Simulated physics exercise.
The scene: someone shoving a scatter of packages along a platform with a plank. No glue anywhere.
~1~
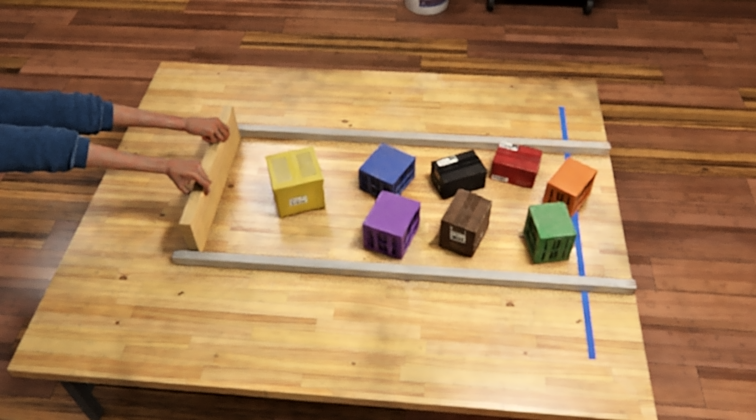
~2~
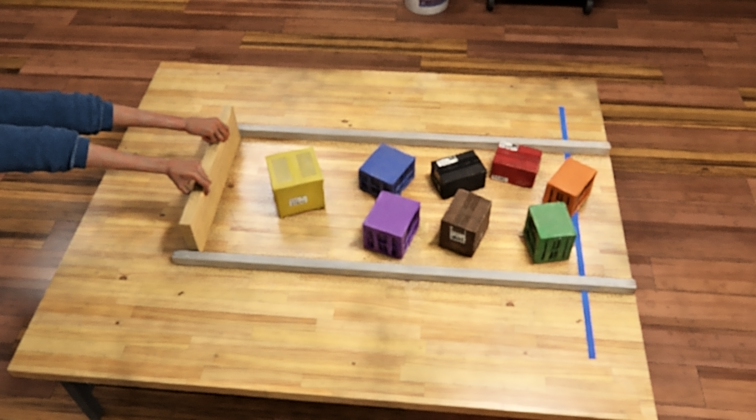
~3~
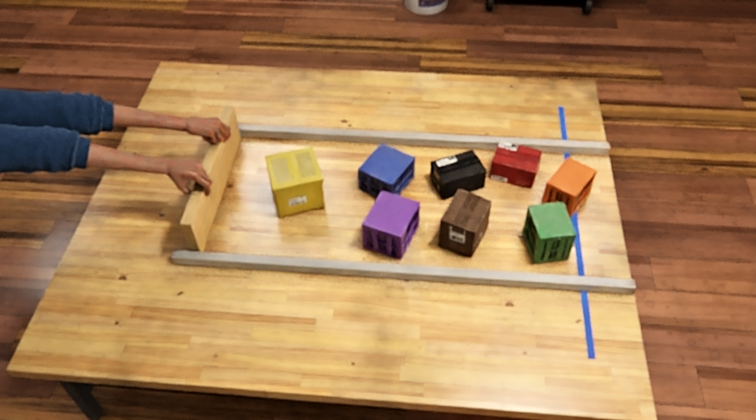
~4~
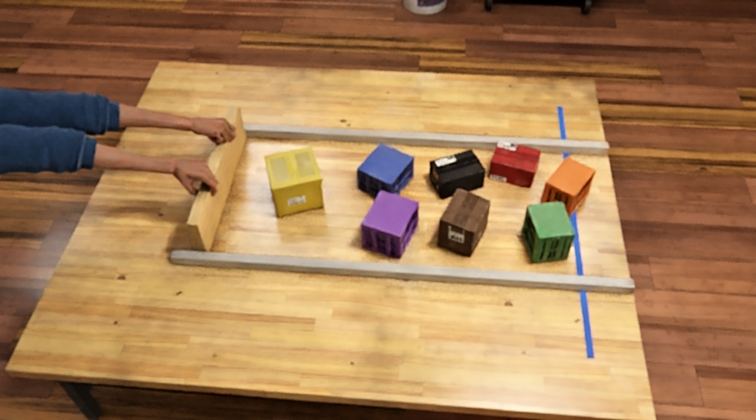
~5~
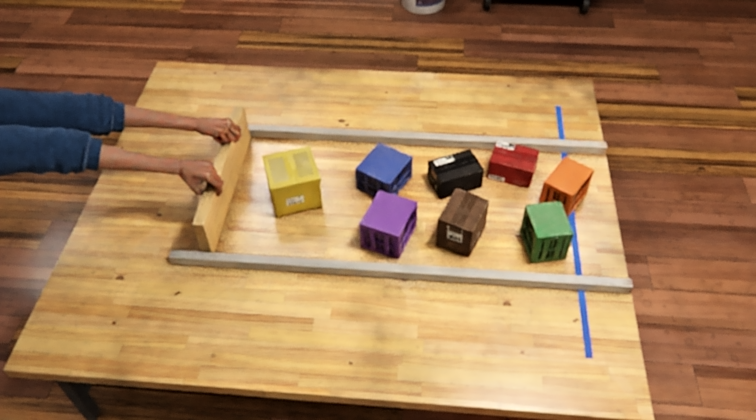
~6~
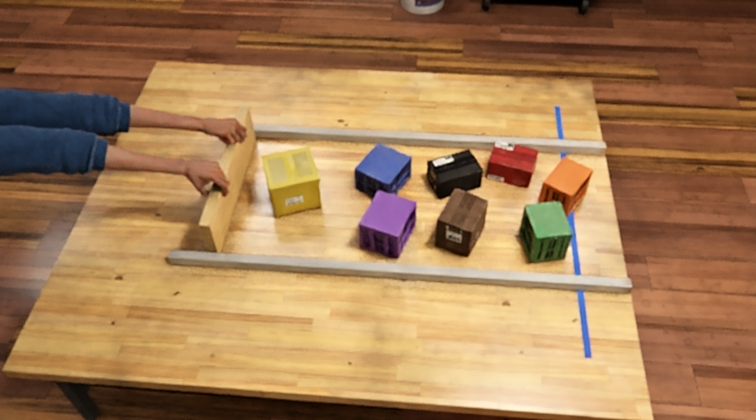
A wooden plank, gripped by two blue-sleeved hands, slides slowly a short way right along a pale wooden tabletop, seen from above in a room with a plank floor. Between two rails sit a yellow box nearest it, blue and purple crates, black and brown boxes, a red parcel, and orange and green crates by blue tape. The packages stay put, while the view shifts very slightly.
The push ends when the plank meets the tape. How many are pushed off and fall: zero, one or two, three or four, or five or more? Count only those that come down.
Outcome: The number that fall off is five or more.
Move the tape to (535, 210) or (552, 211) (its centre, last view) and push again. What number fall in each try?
The counts: 2 and 5.
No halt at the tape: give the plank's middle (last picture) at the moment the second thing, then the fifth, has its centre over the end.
First at (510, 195), next at (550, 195).
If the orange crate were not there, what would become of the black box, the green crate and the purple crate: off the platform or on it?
The black box falls, the green crate goes over, the purple crate holds on.
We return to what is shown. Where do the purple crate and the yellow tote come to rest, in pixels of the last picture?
About (606, 255), and the other about (601, 205).
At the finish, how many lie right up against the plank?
In contact: 3.
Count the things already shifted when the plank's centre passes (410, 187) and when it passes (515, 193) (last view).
The counts are 6 and 8.
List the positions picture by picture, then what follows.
In the first picture, orange crate (569, 188); green crate (549, 233); red parcel (517, 165); plank (213, 176); tape (575, 213).
In the second picture, green crate (549, 233); brown parcel (466, 223).
In the third picture, red parcel (516, 165); purple crate (391, 225).
In the fourth picture, orange crate (567, 188); black box (457, 174).
In the fifth picture, green crate (546, 232); plank (224, 177).
In the sixth picture, orange crate (565, 188); green crate (545, 232); red parcel (513, 164); plank (230, 177); tape (570, 212).
Soon after, none off yet; orange crate at rest near (565, 188); green crate at rest near (545, 232); red parcel at rest near (513, 164).
After that, none off yet; orange crate at rest near (565, 188); green crate at rest near (545, 232); red parcel displaced a little near (533, 162).
And then, none off yet; orange crate displaced about its own width near (593, 198); green crate displaced well along near (617, 238); red parcel displaced well along near (607, 159).
In the end, the number that fall off is five or more; gone, black box, brown parcel, red parcel, green crate and orange crate.
